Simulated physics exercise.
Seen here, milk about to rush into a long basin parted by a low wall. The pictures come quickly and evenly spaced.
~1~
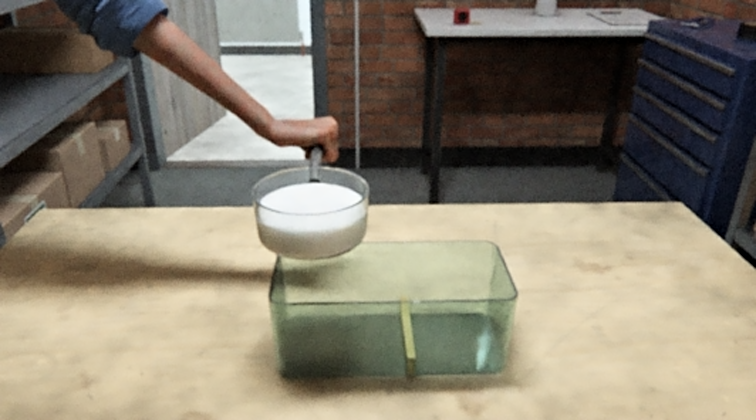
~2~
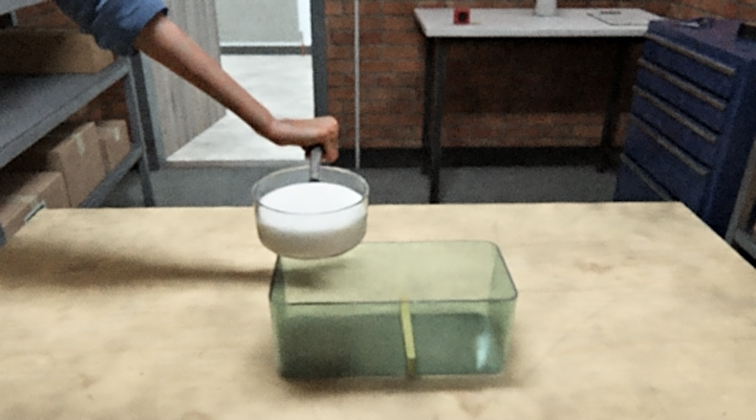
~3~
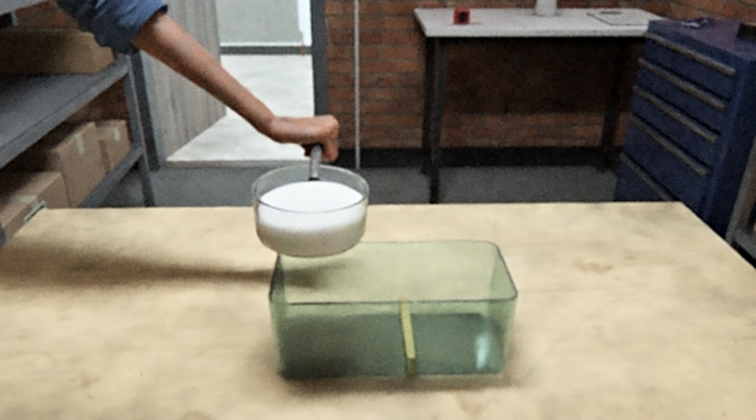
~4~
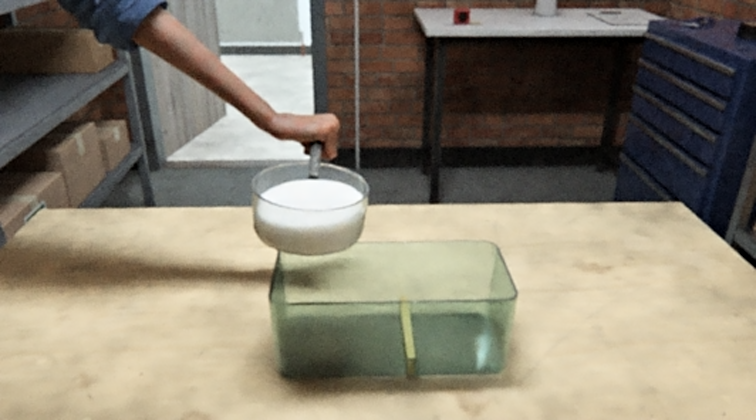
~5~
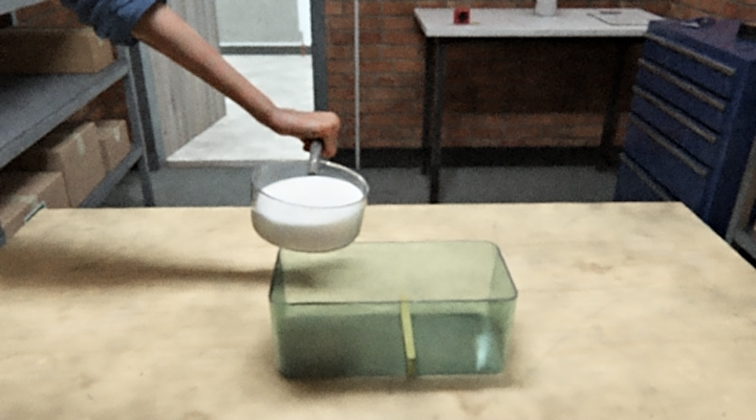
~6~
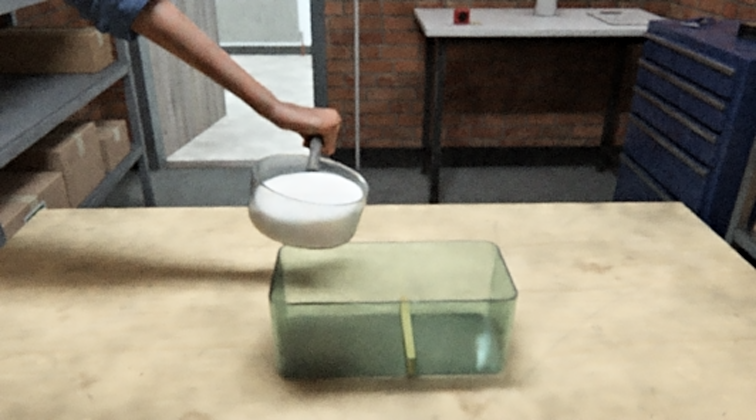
Hand holding a glass pan of milk above a green-tinted divided basin on a wooden table, gradually tilting it slightly.
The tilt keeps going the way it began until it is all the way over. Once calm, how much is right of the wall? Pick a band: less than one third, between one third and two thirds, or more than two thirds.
It is more than two thirds.
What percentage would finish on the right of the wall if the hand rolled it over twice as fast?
Roughly 60 per cent ends up there.
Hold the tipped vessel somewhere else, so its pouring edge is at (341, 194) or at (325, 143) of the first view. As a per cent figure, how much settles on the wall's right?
You'd get 70 percent from the first and 65 percent from the second.
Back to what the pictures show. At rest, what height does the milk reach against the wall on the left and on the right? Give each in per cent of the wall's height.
About 10 on the left and about 100 on the right.
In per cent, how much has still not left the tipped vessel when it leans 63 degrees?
It still holds close to 65 per cent at that lean.
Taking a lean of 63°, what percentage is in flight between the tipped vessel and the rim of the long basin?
Something like 30 per cent of it.
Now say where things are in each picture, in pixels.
In the first picture, tilt 0°; pouring edge (368, 190); surface from (258, 204) to (365, 203); the long basin's rim runs from (274, 273) to (507, 269); the wall's top is at (407, 325).
In the second picture, tilt 1°; pouring edge (368, 190); surface from (258, 204) to (365, 202).
In the third picture, tilt 2°; pouring edge (368, 190); surface from (258, 203) to (365, 201).
In the fourth picture, tilt 5°; pouring edge (368, 190); surface from (256, 200) to (364, 198).
In the fifth picture, tilt 8°; pouring edge (367, 190); surface from (254, 197) to (364, 196).
In the sixth picture, tilt 13°; pouring edge (367, 190); surface from (253, 192) to (363, 193).
A moment on, the tilt is 63° and 65 per cent is still to pour, 2 is left of the wall and 1 right of it.
Next, the tilt is 91° and 15 per cent is still to pour, 4 is left of the wall and 62 right of it.
Then the tilt is 95° and 2 per cent is still to pour, 12 is left of the wall and 82 right of it.
Later the tilt is 95° and 0 per cent is still to pour, 15 is left of the wall and 83 right of it.
In the end 16 per cent lies left of the wall, 83 right of it and 1 outside.
